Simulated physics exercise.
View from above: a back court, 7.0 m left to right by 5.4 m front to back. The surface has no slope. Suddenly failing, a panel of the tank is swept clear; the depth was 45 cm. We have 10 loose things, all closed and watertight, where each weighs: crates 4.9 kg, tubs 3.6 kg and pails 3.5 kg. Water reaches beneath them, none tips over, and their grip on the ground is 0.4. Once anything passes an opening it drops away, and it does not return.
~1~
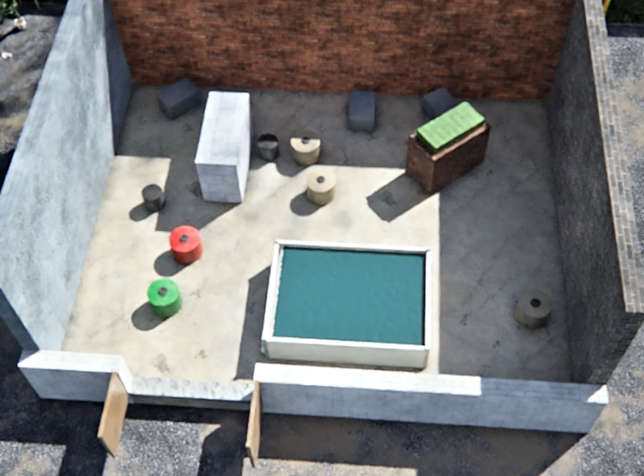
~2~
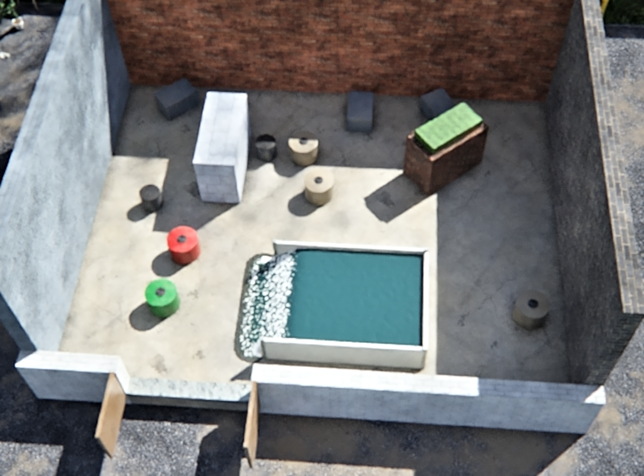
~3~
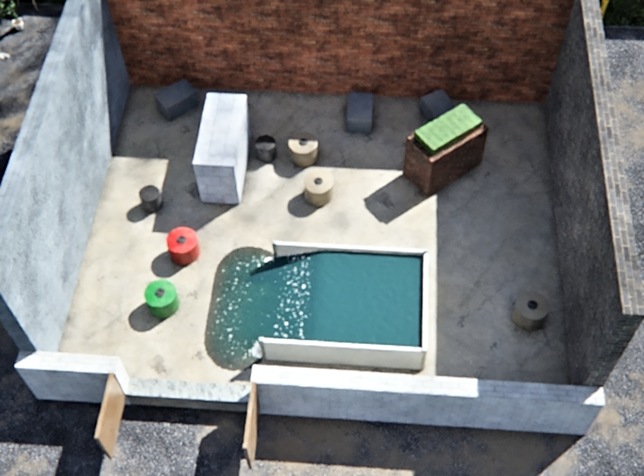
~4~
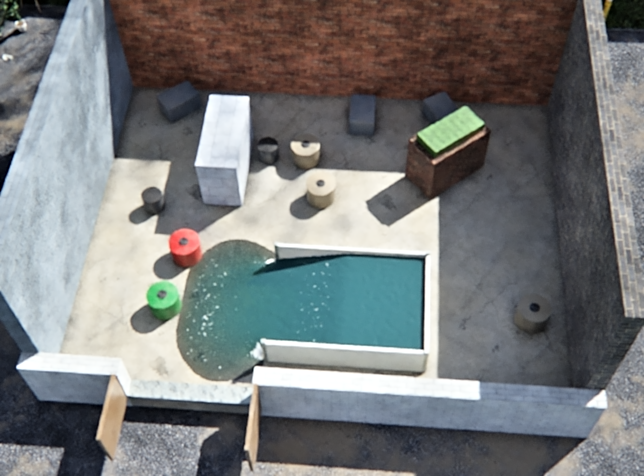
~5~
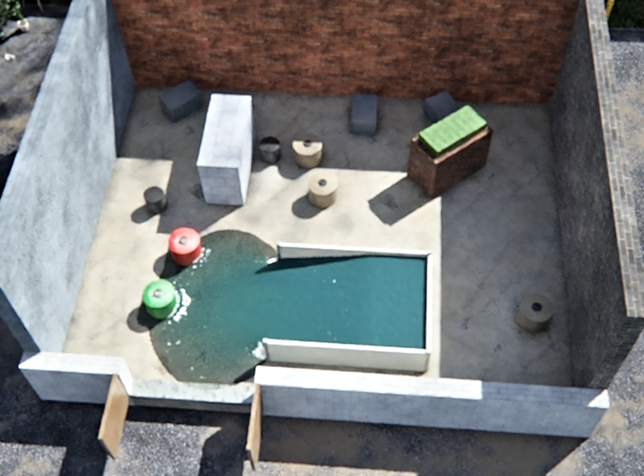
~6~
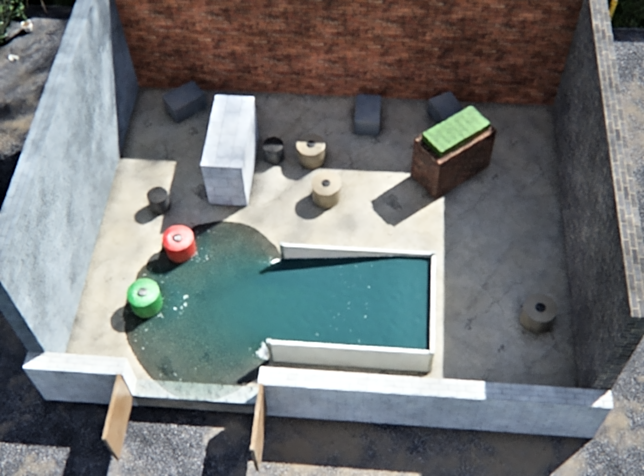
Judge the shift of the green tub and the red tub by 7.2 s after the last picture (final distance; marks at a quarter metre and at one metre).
Green tub winds up a long way off; red tub winds up a long way off.
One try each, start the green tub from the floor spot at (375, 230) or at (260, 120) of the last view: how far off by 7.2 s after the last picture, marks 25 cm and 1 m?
From the first spot it does not really budge, and from the second it goes a long way.
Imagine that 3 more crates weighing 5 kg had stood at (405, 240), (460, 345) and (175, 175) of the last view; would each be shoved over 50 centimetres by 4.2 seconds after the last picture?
Taking them in order: Not far enough, not far enough and far enough.
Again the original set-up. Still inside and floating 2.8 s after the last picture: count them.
The count is 3.
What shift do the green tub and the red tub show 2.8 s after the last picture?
I'd say about 100 and 300 centimetres.
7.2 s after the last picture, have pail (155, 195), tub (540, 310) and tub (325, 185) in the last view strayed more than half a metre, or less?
Beyond the limit, then within the limit, then within the limit.
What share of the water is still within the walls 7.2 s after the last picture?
Still held: Near 78 %.
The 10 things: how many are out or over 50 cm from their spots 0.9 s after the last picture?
2.
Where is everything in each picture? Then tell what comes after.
In the first picture, the green tub at (163, 292) rests on the ground; the red tub at (184, 239), on the bottom; 3.2 m2 under water; 0 of 10 have shifted.
In the second picture, the green tub at (161, 292), on the bottom; the red tub at (182, 239) rests on the ground; water covers 3.8 m2; 0 of 10 have shifted.
In the third picture, the green tub at (160, 293), on the bottom; the red tub at (182, 240), on the bottom; 4.7 m2 under water; 0 of 10 have shifted.
In the fourth picture, the green tub at (162, 295) rests on the ground; the red tub at (184, 242), on the bottom; 5.7 m2 under water; 0 of 10 have shifted.
In the fifth picture, the green tub at (158, 294), on the bottom, 8 cm from its start; the red tub at (184, 241), on the bottom, 3 cm from its start; 6.6 m2 under water; 1 of 10 have shifted.
In the sixth picture, the green tub at (143, 292), on the bottom, 35 cm from its start; the red tub at (178, 238) rests on the ground, 18 cm from its start; 7.8 m2 under water; 2 of 10 have shifted.
Then, 0.9 s after the last picture the green tub is near (87, 288), 1.1 m from its start, afloat; the red tub is near (110, 209), 1.4 m from its start, afloat; 0 of 10 are out; 2 afloat.
Then, 2.8 s after the last picture the green tub is near (103, 270), 1.0 m from its start, afloat; the red tub is near (160, 95), 3.0 m from its start, afloat; 0 of 10 are out; 3 afloat.
Then, 4.8 s after the last picture the green tub is near (126, 217), 1.5 m from its start, afloat; the red tub is near (228, 103), 2.7 m from its start, afloat; 0 of 10 are out; 4 afloat.
Then, 7.2 s after the last picture the green tub is near (147, 155), 2.5 m from its start, afloat; the red tub is near (376, 148), 3.3 m from its start, afloat; 0 of 10 are out; 5 afloat.
